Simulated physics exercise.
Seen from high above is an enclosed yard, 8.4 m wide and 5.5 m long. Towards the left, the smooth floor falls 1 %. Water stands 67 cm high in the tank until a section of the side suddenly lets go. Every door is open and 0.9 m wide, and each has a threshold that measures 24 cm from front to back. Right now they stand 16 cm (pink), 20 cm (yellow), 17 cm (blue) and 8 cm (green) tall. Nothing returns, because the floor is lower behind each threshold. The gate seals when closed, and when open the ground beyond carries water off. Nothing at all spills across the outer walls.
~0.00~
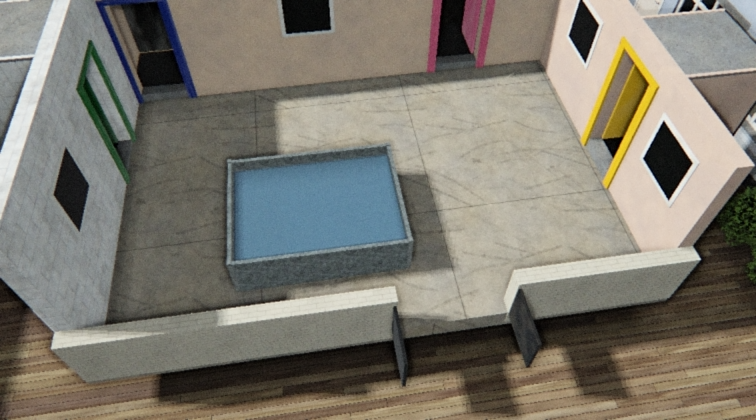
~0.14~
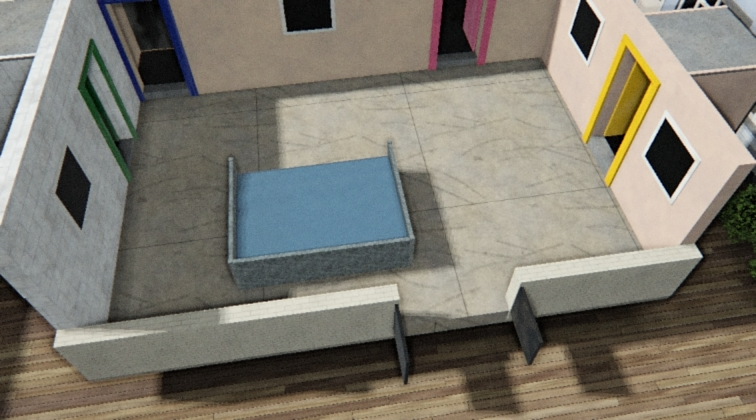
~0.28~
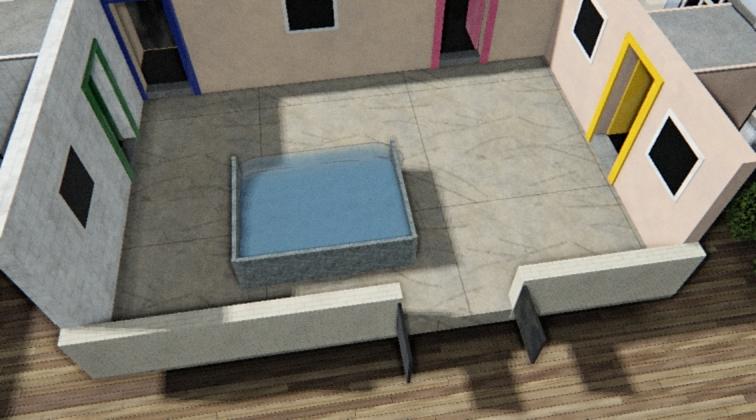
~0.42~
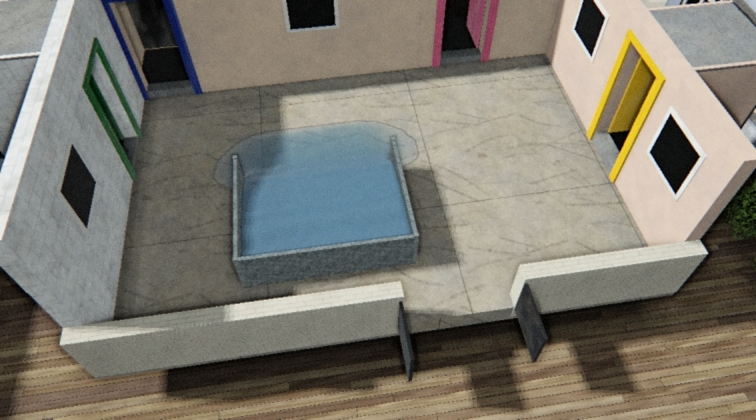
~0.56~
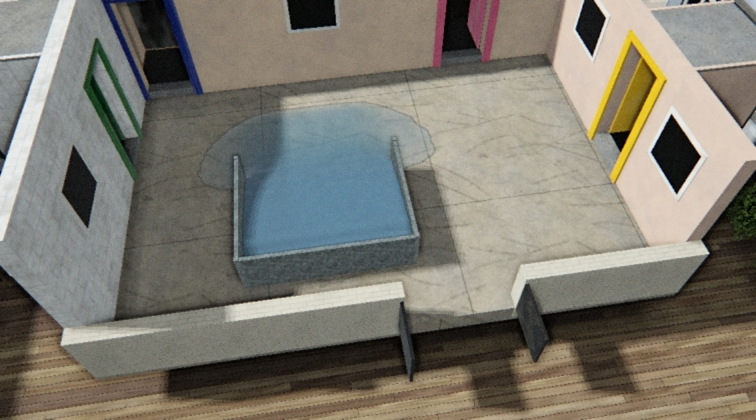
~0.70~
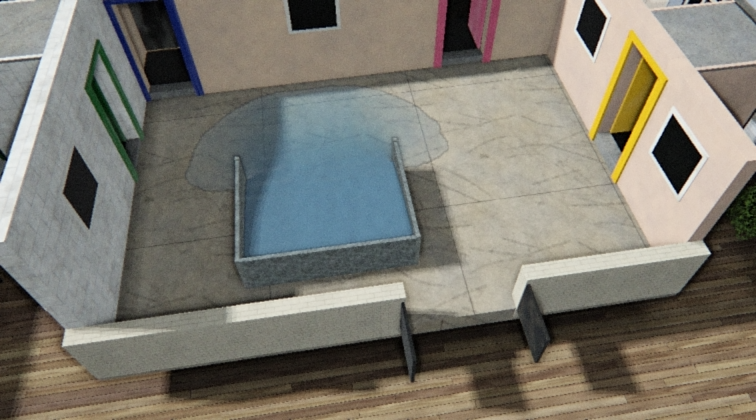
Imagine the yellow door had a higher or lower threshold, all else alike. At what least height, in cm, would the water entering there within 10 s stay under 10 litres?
At about 5 cm.
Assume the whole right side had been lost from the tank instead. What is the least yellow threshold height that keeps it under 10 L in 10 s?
You'd want it roughly 26 centimetres tall.
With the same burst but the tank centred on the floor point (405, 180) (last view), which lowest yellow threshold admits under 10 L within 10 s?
In that case about 5.0 cm.
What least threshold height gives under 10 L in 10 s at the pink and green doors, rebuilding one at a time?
Some 9.0 cm for pink, some 19 cm for green.
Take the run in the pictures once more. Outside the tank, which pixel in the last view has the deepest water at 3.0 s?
Look close to (147, 103).
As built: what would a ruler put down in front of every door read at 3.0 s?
Door by door, in centimetres - pink 12, yellow 0, blue 28, green 16.
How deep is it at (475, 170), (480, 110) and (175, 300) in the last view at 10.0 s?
Close to 4, 4 and 11 cm deep.
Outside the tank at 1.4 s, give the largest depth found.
44 cm.
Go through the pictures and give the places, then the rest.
In the first frame, still water, 67 cm deep, in the tank at (316, 202); the yellow door at (613, 123) is dry.
In the second frame, the gap is on the far side, the front 0.2 m out at a hidden place; the back of the tank holds 67 cm.
In the third frame, water pours out on the far side and has run 0.7 m, to a hidden place; about 12 cm deep outside, 67 cm at the back.
In the fourth frame, the gap is on the far side, the front 1.3 m out at (261, 136); the back of the tank holds 66 cm.
In the fifth frame, water pours out on the far side and has run 1.9 m, to (285, 112); about 9 cm deep outside, 58 cm at the back.
In the sixth frame, the front is at (276, 96), 2.4 m from the gap on the far side; 8.4 m2 of floor is wet, 56 cm left at the back; the yellow door at (621, 117), 5.1 m from the gap, is still 3.2 m from the nearest water.
After 1.4 s water covers 35 % of the floor, deepest (44 cm) near (299, 85); it has not reached the yellow door.
After 3.0 s water covers 45 % of the floor, deepest (40 cm) near (147, 103); it has not reached the yellow door.
After 10.0 s water covers 100 % of the floor, deepest (14 cm) near (371, 315); 3 cm at the yellow door, 0 litres in over its 20 cm threshold.
At the yellow door as built, the water arrived by 3.7 s and peaked near 9 cm at 4.6 s.
With a threshold of 4.5 cm, 14 litres would have come in within the 10 s; with 6 cm, 6 litres. So under 10 litres takes about 5 cm.
